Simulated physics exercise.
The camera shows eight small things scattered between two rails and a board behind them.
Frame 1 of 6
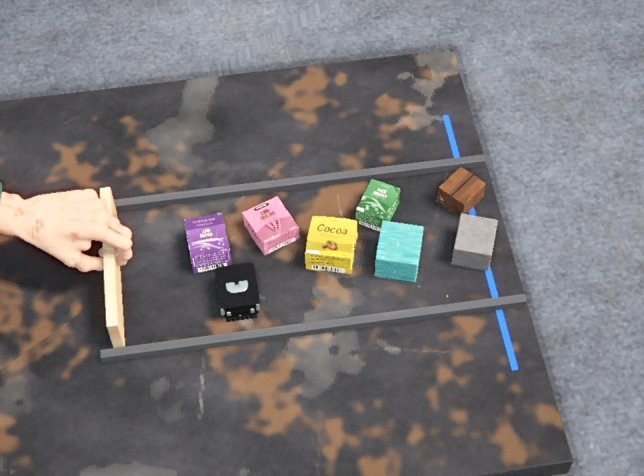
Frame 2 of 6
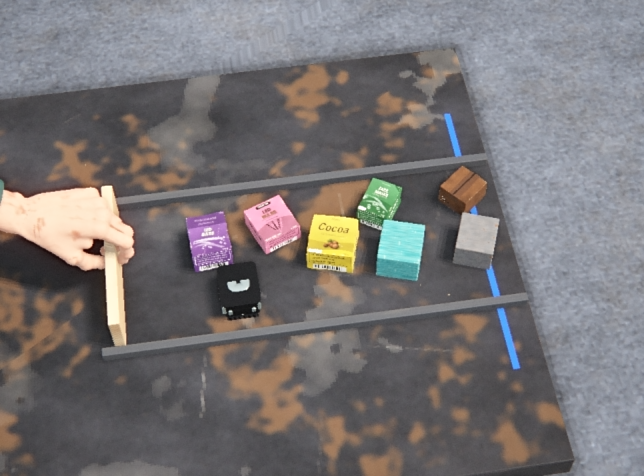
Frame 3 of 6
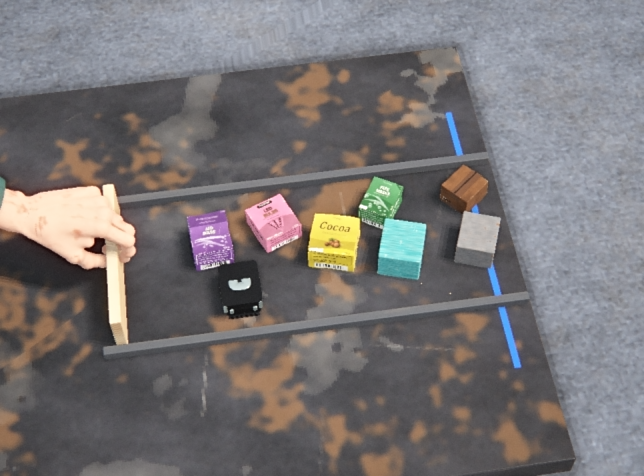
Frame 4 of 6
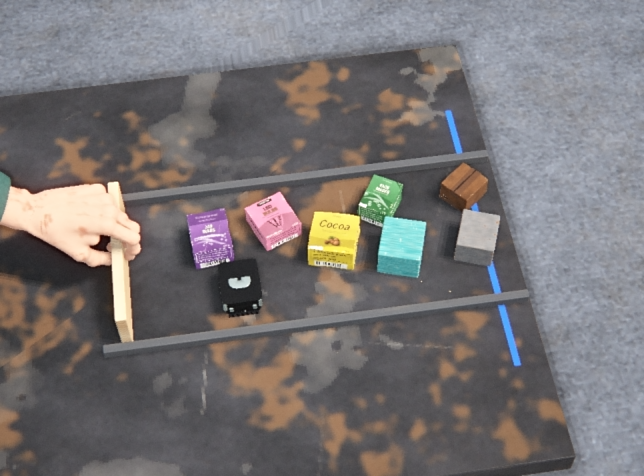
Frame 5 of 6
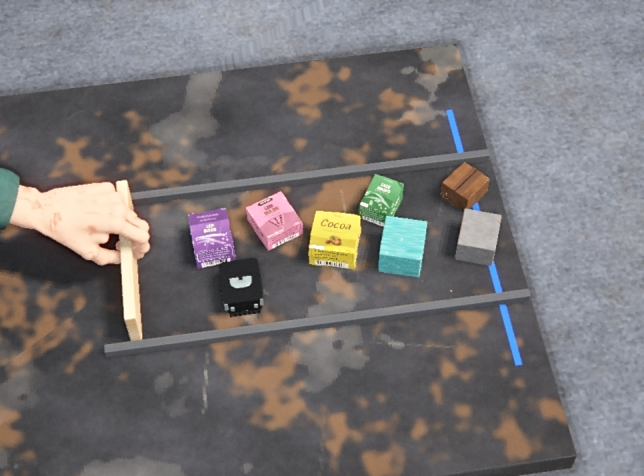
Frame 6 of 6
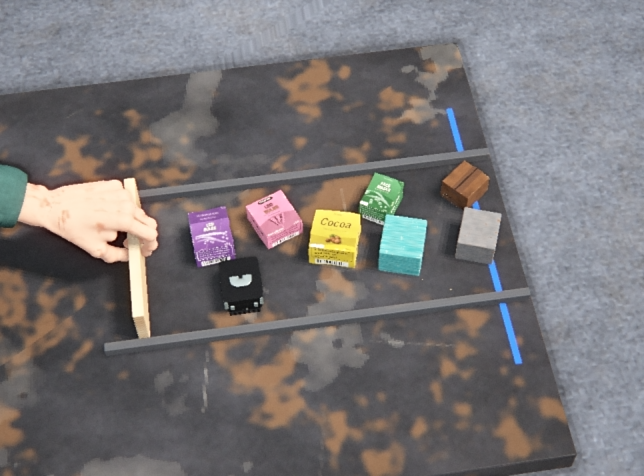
Hand sliding a wooden board slowly right between two rails, behind eight small boxes and blocks that stay still on a mottled surface.
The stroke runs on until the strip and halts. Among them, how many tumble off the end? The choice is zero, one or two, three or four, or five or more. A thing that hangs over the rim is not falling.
Five plus drop.
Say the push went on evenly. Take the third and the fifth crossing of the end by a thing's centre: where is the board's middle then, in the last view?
First about (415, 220), next about (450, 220).
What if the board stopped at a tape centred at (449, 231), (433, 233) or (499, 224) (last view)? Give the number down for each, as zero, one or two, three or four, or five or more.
In turn: Either three or four, three to four, more than four.
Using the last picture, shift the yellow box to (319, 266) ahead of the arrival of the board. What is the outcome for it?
Here the yellow box winds up off.
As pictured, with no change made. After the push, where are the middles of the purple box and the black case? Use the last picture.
In the last picture the purple box sits around (492, 184) and the black case around (510, 251).
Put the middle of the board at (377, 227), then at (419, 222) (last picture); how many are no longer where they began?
Moved so far: 8, then 8.
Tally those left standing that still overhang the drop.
Number: 2.
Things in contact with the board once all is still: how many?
It's touching 2 at the end.
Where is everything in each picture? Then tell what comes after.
In the first frame, brown box (461, 192); grey block (475, 242); turquoise block (399, 252); board (112, 267); tape (478, 233).
In the second frame, grey block (476, 241); pink box (272, 224).
In the third frame, turquoise block (402, 249); board (115, 264).
In the fourth frame, brown box (464, 188); purple box (211, 238).
In the fifth frame, grey block (478, 237); black case (242, 287).
In the sixth frame, brown box (465, 186); grey block (478, 236); turquoise block (403, 245); board (137, 257); tape (481, 227).
Soon after, none off yet; brown box at rest near (465, 186); grey block at rest near (478, 236); turquoise block at rest near (403, 245).
Then, none off yet; brown box moved about its own width near (500, 183); grey block moved a little near (494, 239); turquoise block moved about its own width near (453, 260).
At rest, the number that fall off is five or more; fallen, pink box, yellow box, green box, turquoise block, grey block and brown box.
